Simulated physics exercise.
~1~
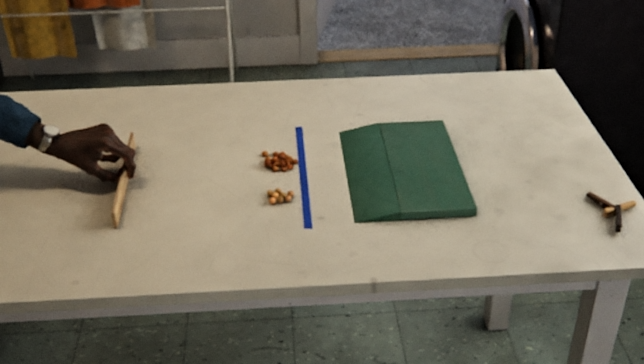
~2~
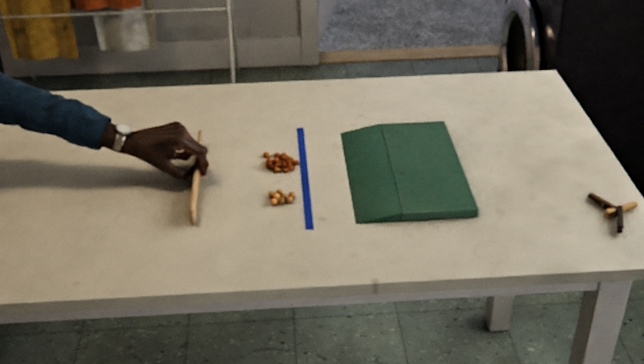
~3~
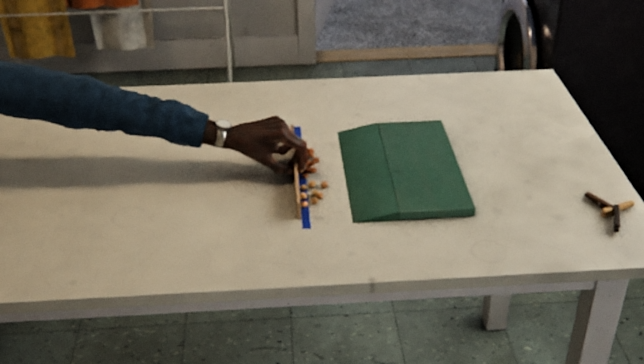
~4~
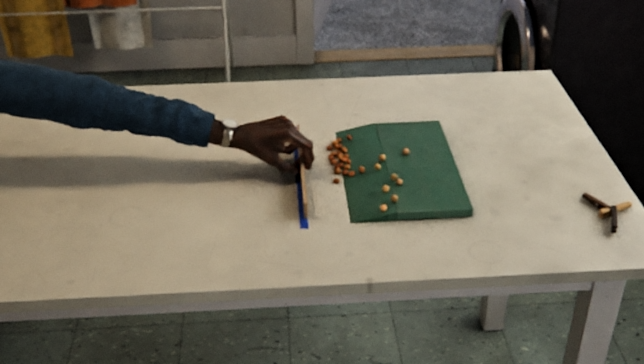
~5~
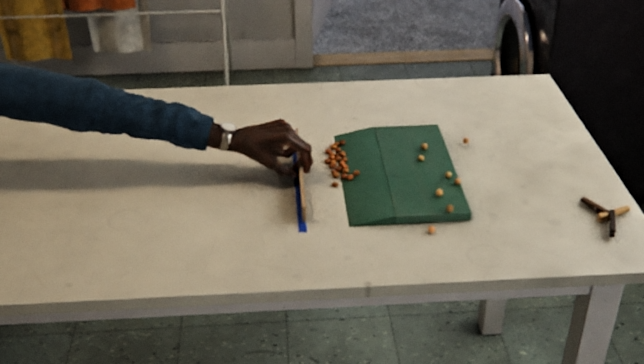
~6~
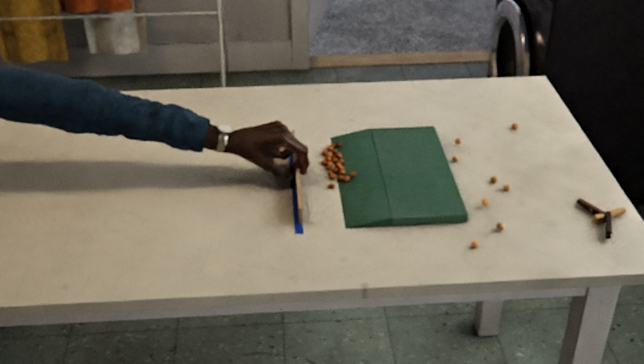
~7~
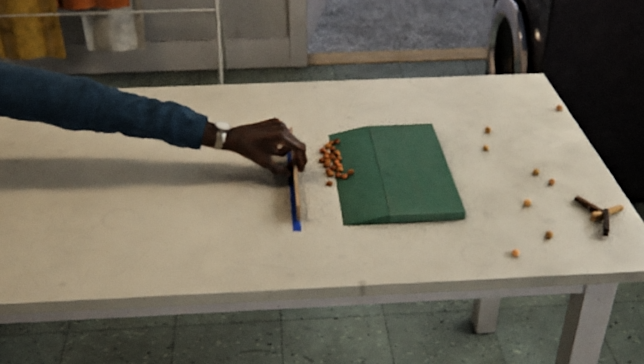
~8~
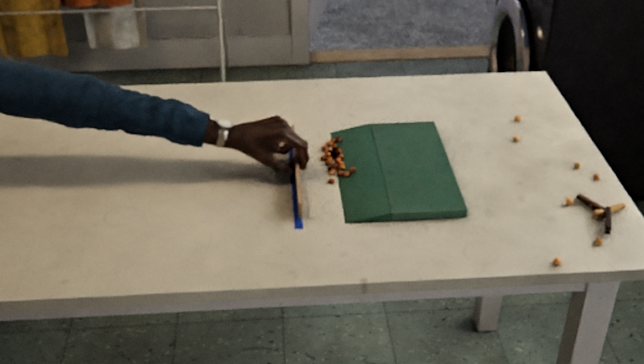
The clip opens on a pale table where a hand holds an upright strip of wood at the left, facing two small heaps of brown, nut-like pieces, a strip of blue tape and a green ramp leading to a slab. The hand sweeps the strip rightward into both heaps and stops at the tape. The near heap scatters up over the green slab, while the far heap bunches at its left edge. The near pieces roll off the right side and spread toward some dark sticks. At the end, the far heap still sits clustered partly on the ramp.
